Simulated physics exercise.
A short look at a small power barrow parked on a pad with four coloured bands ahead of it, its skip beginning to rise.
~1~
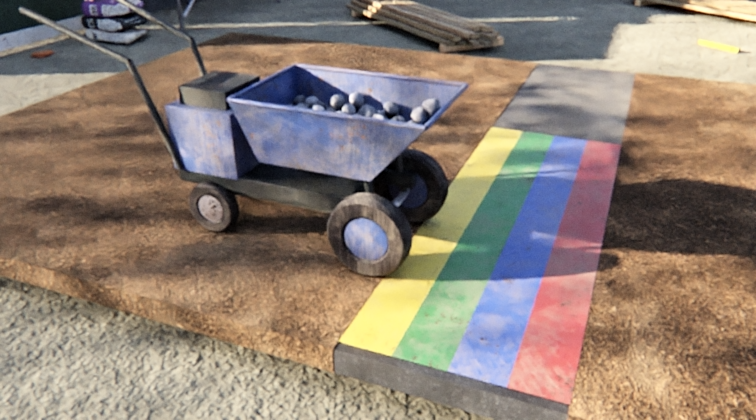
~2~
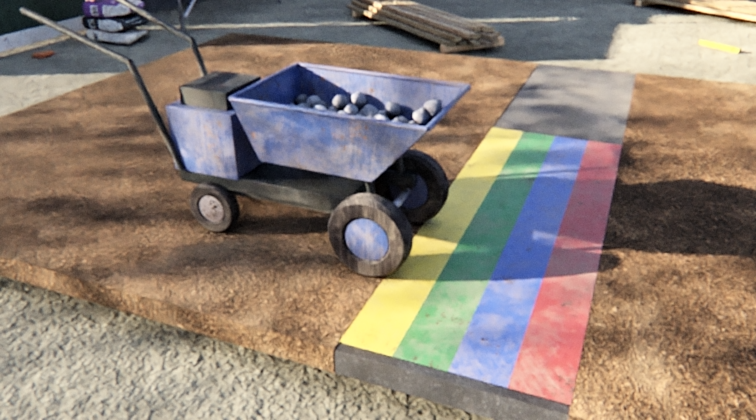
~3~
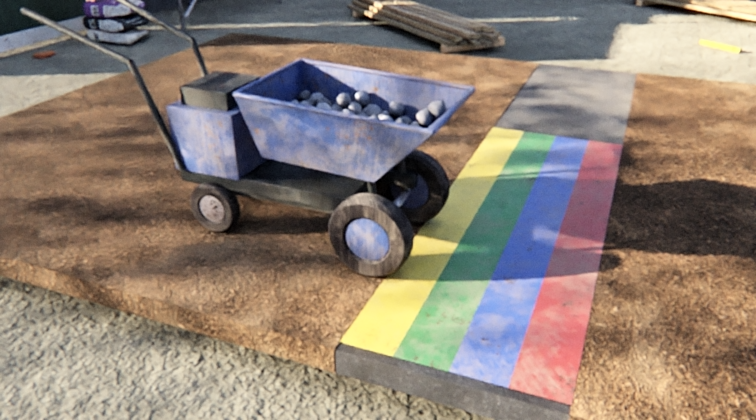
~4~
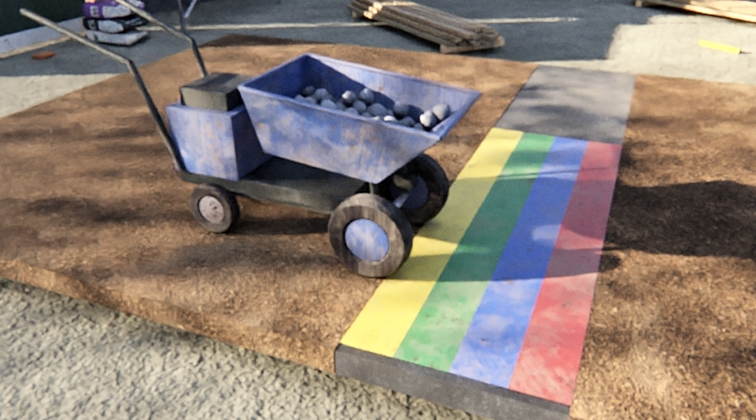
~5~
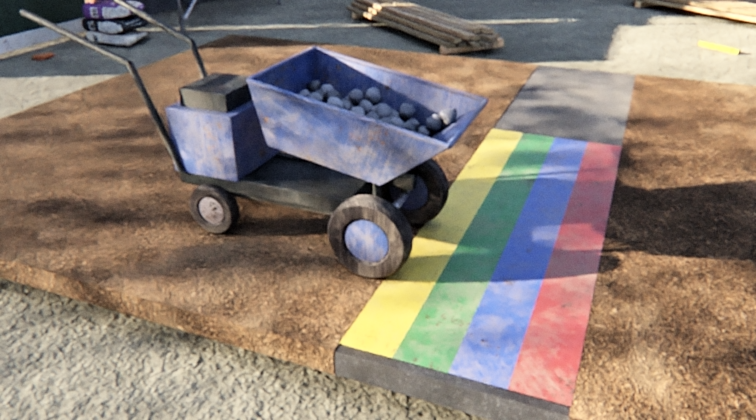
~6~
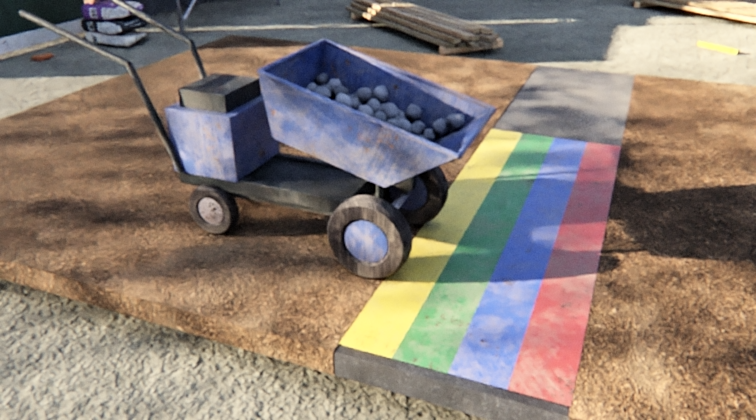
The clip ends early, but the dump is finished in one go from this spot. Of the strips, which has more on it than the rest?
I would say the red one.
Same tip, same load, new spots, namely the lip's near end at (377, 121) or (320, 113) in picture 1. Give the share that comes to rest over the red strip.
The shares come out close to 20 and 10 per cent, in that order.
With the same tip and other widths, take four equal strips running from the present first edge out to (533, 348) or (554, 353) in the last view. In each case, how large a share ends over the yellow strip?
About 0 % and 0 %.
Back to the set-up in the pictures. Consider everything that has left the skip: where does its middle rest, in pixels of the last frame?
Around (581, 278).
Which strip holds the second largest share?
I'd say the blue strip.
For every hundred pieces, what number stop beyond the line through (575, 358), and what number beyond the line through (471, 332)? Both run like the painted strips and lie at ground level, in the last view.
Around 30 per cent for the first, around 70 per cent for the second.
Just after the last frame, skip tipped steeply; every one in the skip.
A moment on, skip tipped right over; the larger part in the skip; about a tenth over the blue strip; about a tenth over the red strip.
Further on, skip tipped right over; roughly a quarter in the skip; about a tenth over the blue strip; roughly a third over the red strip; roughly a quarter off the paint.
When it is over, skip tipped right over; roughly a quarter in the skip; not one over the yellow strip; not one over the green strip; about a tenth over the blue strip; roughly a third over the red strip; roughly a quarter off the paint.
